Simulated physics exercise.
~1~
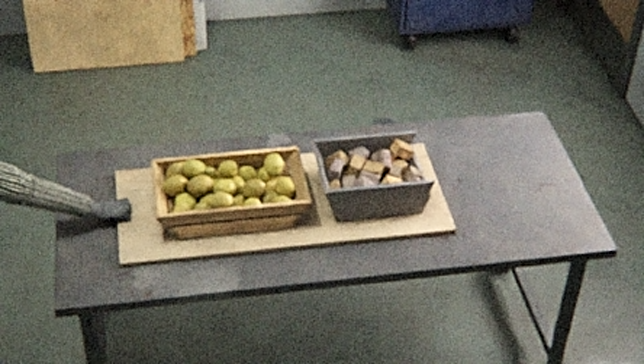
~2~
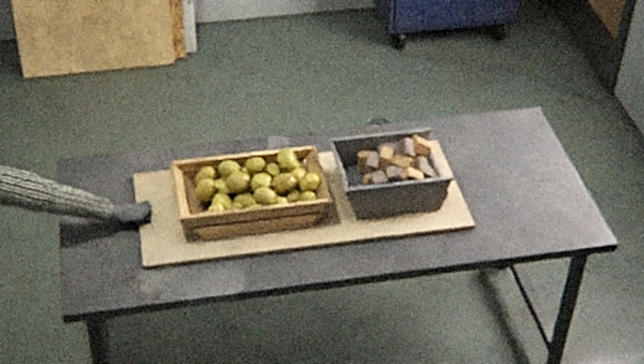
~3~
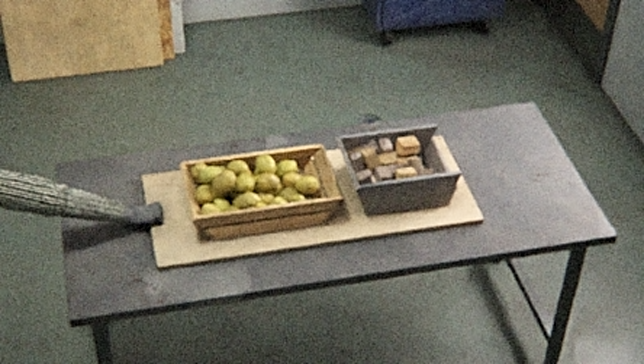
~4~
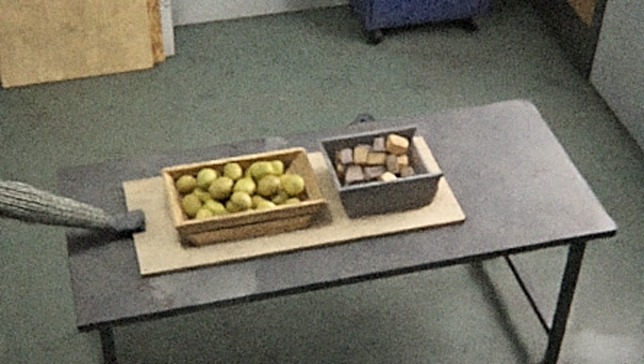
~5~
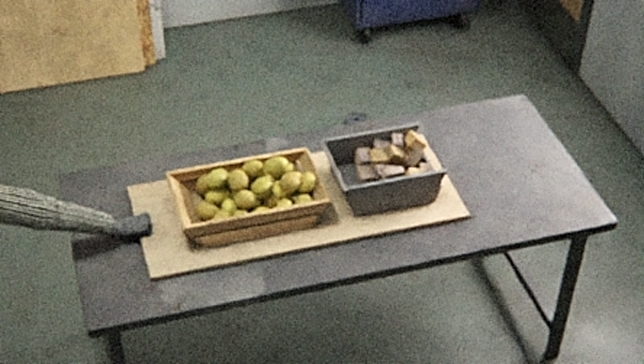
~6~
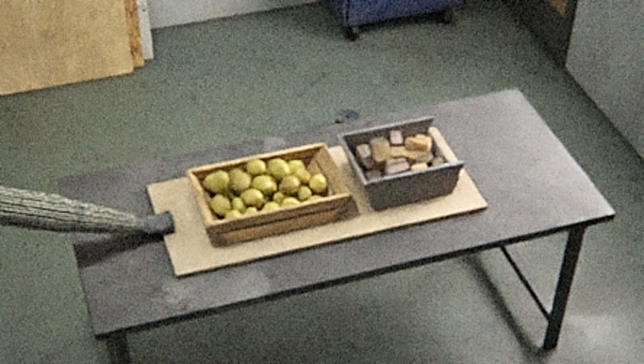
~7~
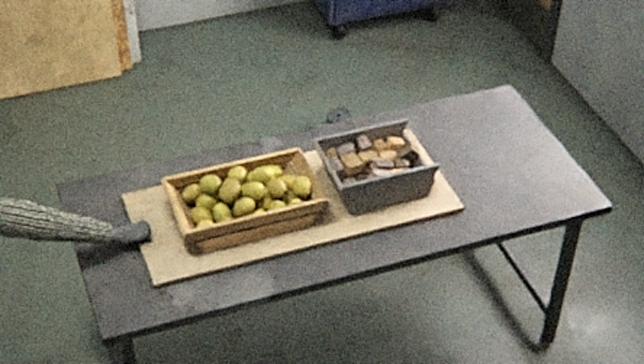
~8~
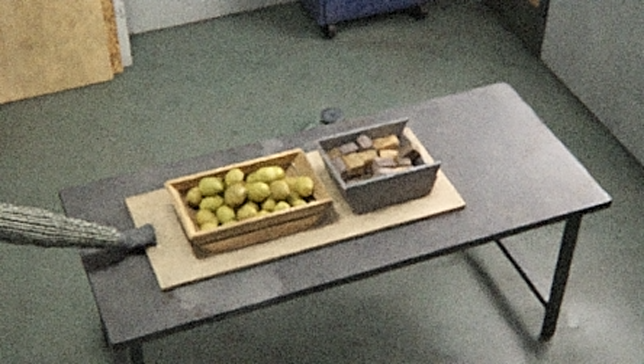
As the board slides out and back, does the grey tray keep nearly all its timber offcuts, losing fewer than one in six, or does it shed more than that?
It keeps them, shedding fewer than one in six. No offcuts are seen lying outside the grey tray at the end.
An arm in a ribbed grey-green sleeve reaches in from the left to the end of a pale board on a dark table, seen from above in a room with a green-grey floor. On the board, a wooden tray of round green fruit sits left of a dark grey tray of timber offcuts. The board slides right, then back left, and repeats this short trip while the view drifts slightly sideways. The offcuts shift about inside their tray. At the end the board is back toward the left, with fruit and offcuts still in their trays.
